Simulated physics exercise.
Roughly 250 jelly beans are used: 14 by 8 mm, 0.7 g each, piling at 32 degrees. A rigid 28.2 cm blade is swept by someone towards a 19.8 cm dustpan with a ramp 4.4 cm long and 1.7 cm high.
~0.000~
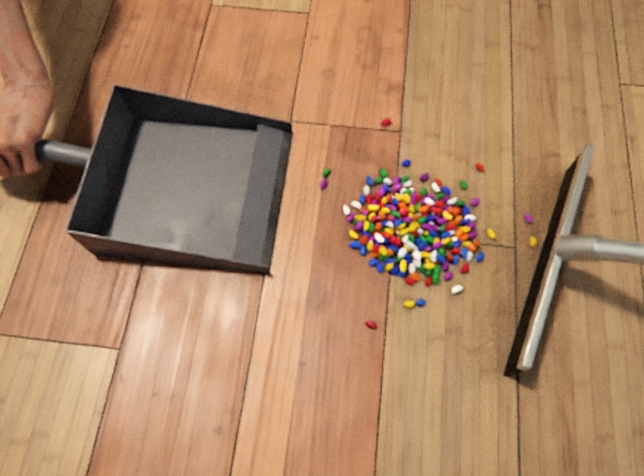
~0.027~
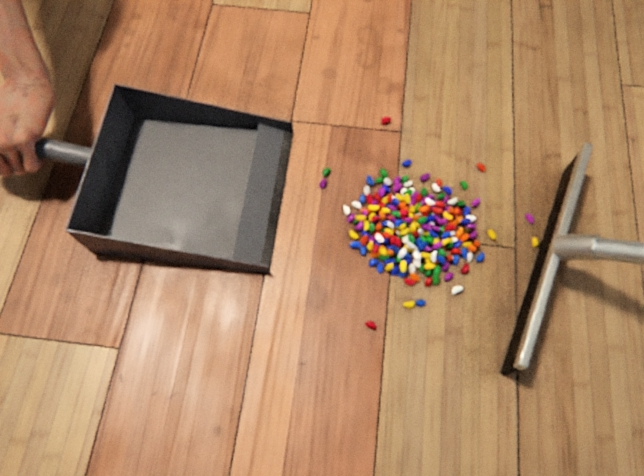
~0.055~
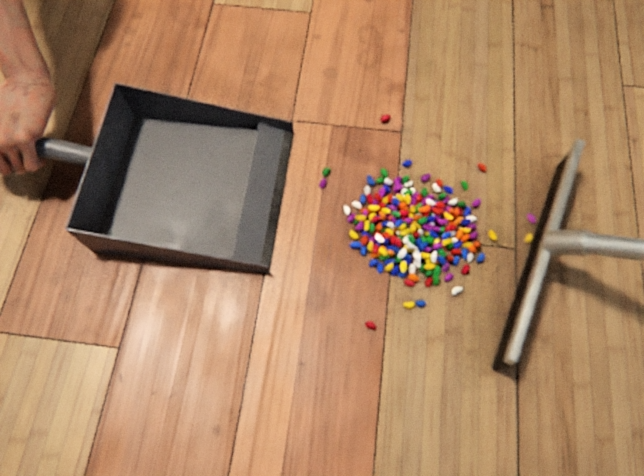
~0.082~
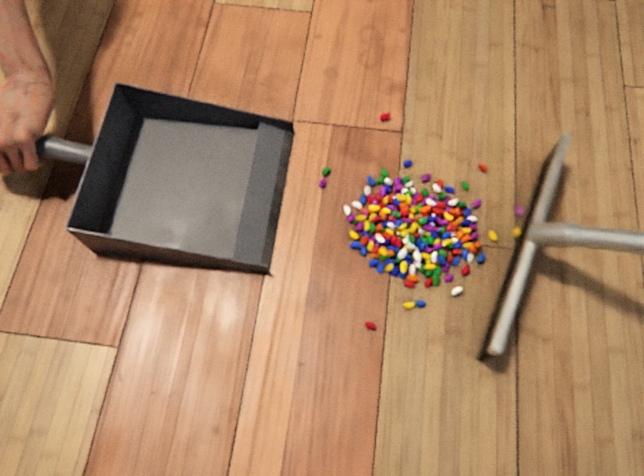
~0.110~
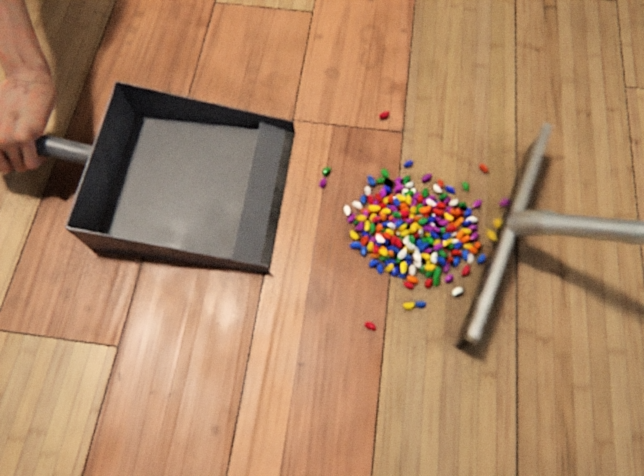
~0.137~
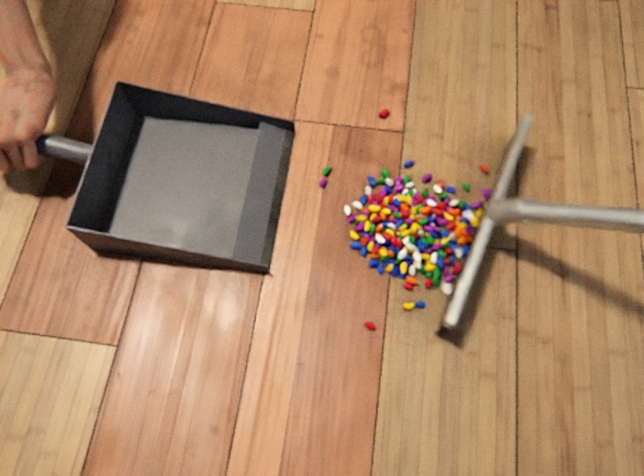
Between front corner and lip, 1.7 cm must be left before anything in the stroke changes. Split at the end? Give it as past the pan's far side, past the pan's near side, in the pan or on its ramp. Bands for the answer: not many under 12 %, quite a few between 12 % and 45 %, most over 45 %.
Far side: Quite a few; near side: Not many; pan: Quite a few.
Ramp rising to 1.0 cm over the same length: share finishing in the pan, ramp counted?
In that case some 45 per cent.
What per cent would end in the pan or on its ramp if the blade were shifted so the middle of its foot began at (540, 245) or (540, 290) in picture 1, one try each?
About 35 and 35 per cent.
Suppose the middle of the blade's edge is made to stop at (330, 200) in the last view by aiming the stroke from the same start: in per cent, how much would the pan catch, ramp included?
Close to 40 in a hundred.
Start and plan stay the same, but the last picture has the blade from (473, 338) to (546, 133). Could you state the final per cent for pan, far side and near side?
Split: Pan = 25, far = 20, near = 5.
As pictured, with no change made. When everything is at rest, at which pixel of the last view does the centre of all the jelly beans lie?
Centre at rest, approx.: (287, 156) px.
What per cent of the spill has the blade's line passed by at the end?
5 %.
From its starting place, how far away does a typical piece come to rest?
Around 20 centimetres.
After 0.26 s, middle of the blade 14 cm from the lip; 0 % over the lip, far side 5 %, near side 0 %.
After 0.34 s, middle of the blade 7 cm from the lip; 0 % over the lip, far side 15 %, near side 5 %.
Then, at 0.55 s, middle of the blade 6 cm from the lip; 40 % over the lip, far side 25 %, near side 5 %.
By 2.1 s all is still; far side 25 %, near side 5 %, pan 35 %, in front of the lip or behind the blade 35 %.
